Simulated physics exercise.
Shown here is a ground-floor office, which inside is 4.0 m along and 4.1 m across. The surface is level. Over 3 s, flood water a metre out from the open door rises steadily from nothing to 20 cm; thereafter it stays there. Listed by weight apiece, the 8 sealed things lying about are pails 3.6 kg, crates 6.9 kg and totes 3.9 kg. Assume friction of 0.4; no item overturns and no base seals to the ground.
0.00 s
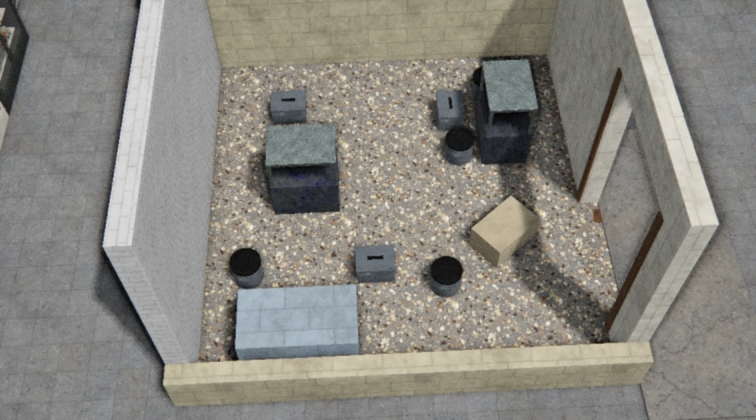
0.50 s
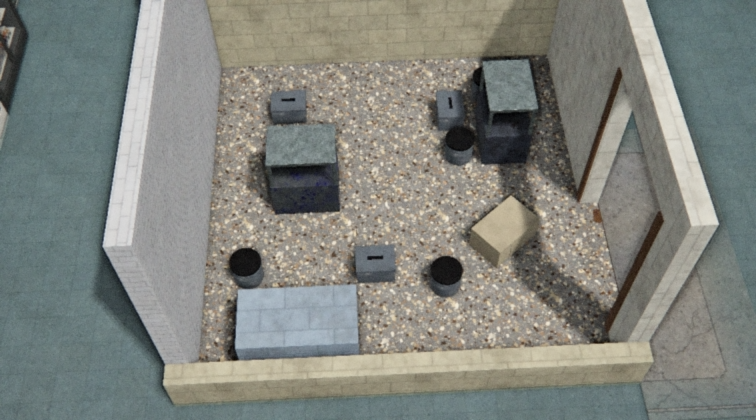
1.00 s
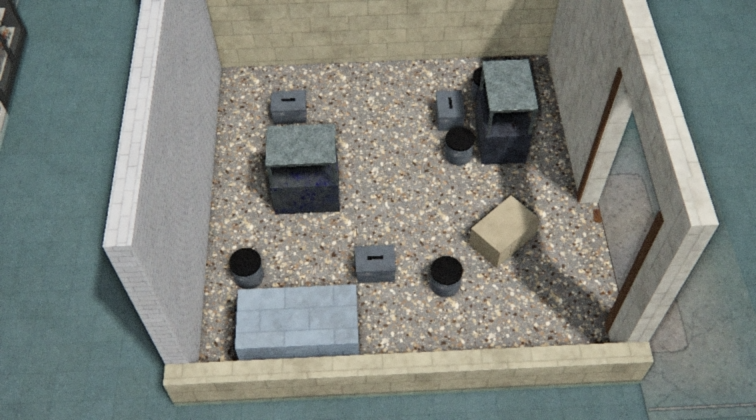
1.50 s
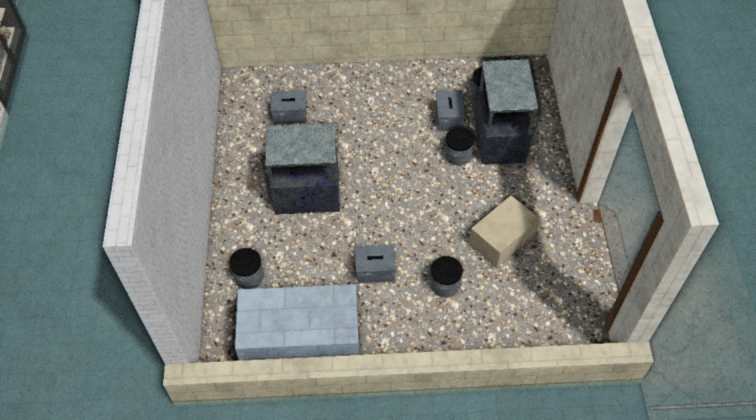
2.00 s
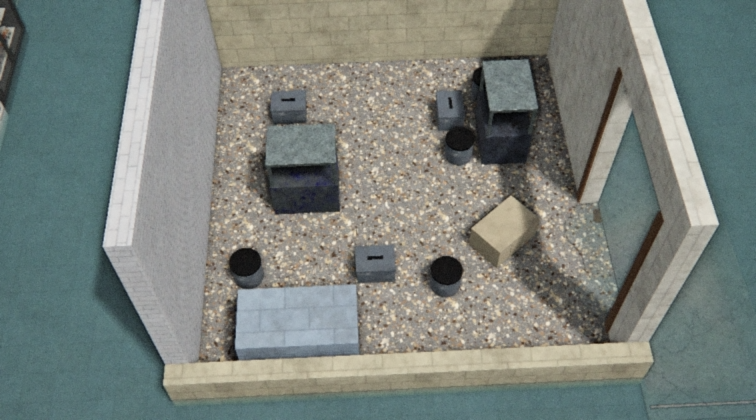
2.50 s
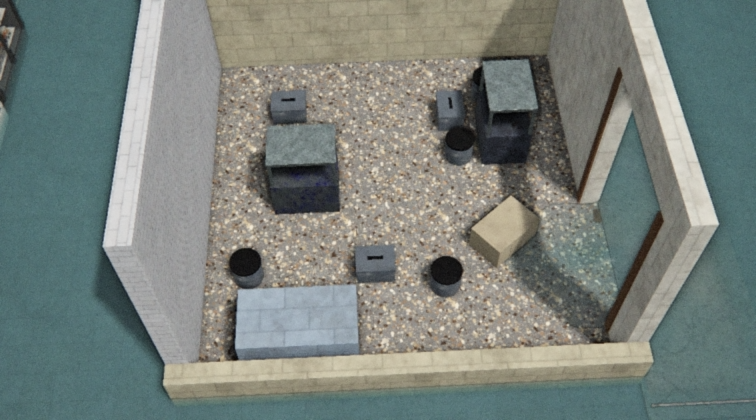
Water spreads across the ground outside the walled room, then enters through the doorway at right.
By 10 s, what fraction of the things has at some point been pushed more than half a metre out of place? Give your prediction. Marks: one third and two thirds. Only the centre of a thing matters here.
The share is in the middle band.
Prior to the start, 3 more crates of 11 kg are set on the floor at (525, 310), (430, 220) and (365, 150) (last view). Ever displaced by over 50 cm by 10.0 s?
In order: Farther; farther; farther.
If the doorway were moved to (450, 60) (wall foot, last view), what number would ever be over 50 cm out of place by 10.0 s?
Then 7.
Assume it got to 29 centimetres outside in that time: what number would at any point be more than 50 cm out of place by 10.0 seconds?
6.
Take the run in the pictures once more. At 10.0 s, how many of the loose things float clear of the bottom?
6 of them.
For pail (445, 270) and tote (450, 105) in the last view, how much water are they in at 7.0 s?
I'd put it at 5 cm and 1 cm respectively.
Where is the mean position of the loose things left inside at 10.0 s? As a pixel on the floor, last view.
They average out to somewhere around (356, 164).
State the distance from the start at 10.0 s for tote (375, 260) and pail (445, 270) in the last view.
Respectively 120 and 150 centimetres.
After 3.5 s 1 of 8 are over 50 cm from their spots; 0 afloat.
After 4.5 s 3 of 8 are over 50 cm from their spots; 1 afloat.
After 7.0 s 5 of 8 are over 50 cm from their spots; 5 afloat.
After 10.0 s 4 of 8 are over 50 cm from their spots, and 5 have been at some point; 6 afloat.
